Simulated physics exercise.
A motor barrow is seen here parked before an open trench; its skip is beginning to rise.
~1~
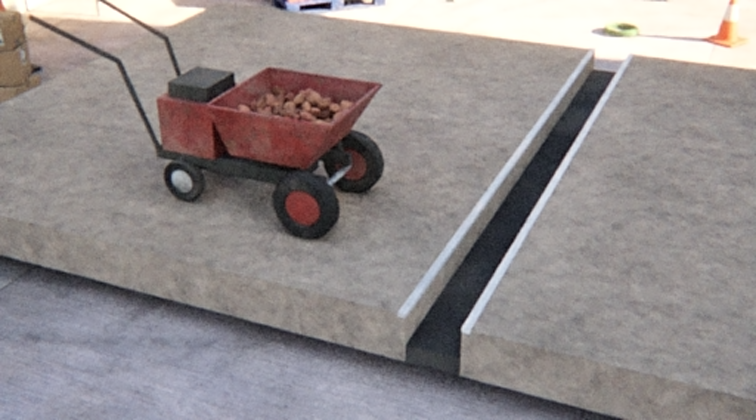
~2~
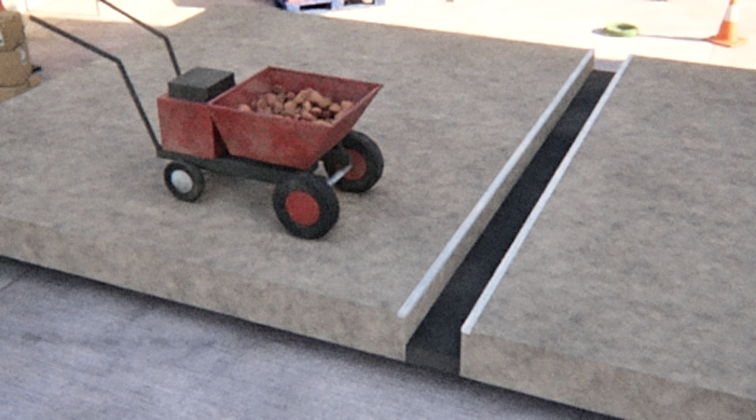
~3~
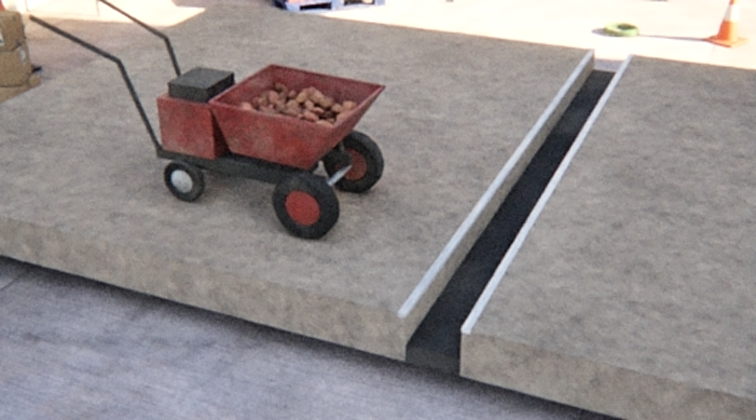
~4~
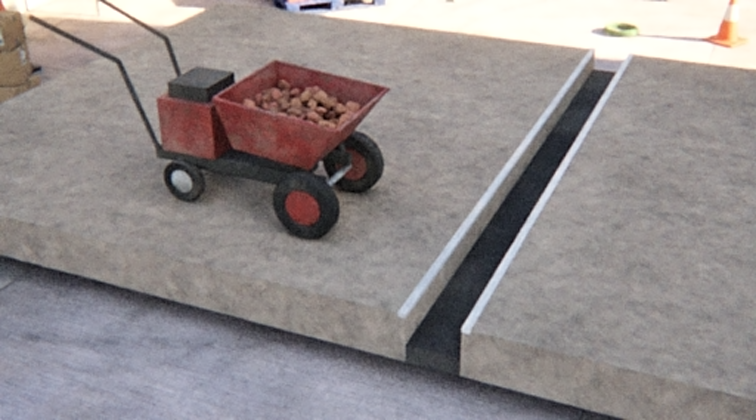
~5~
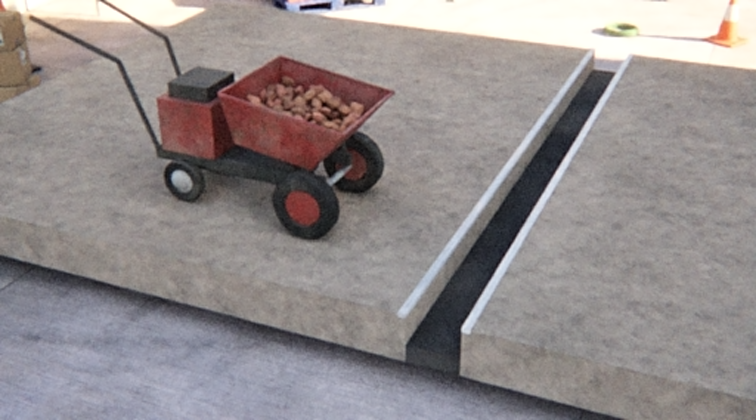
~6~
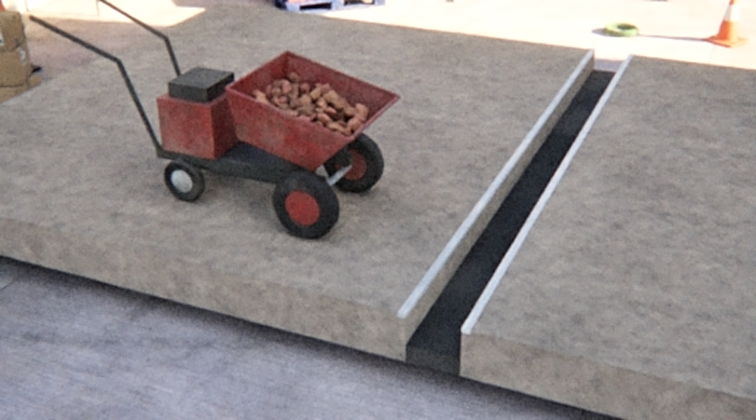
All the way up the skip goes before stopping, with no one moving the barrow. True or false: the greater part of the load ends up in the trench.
False.
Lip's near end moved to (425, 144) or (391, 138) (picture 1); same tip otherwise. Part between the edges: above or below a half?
The first place leaves the lesser portion between the edges, the second place the greater portion.
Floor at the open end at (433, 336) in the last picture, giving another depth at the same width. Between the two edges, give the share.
I'd say around 30 in a hundred.
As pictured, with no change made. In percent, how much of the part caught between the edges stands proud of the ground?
Roughly 0 in a hundred.
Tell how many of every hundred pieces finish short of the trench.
My estimate is close to 40 in a hundred.
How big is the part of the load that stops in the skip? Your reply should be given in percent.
About 25 per cent.
Soon after the last picture, skip tipped well over; all in the skip.
A little later, skip tipped steeply; nearly all in the skip; a small part short of the trench; a stray few falling.
Later still, skip tipped right over; about a third in the skip; about a third short of the trench; about a quarter in or heaped over the trench.
By the end, skip tipped right over; about a quarter in the skip; about a third short of the trench; about a third in or heaped over the trench; none beyond it.
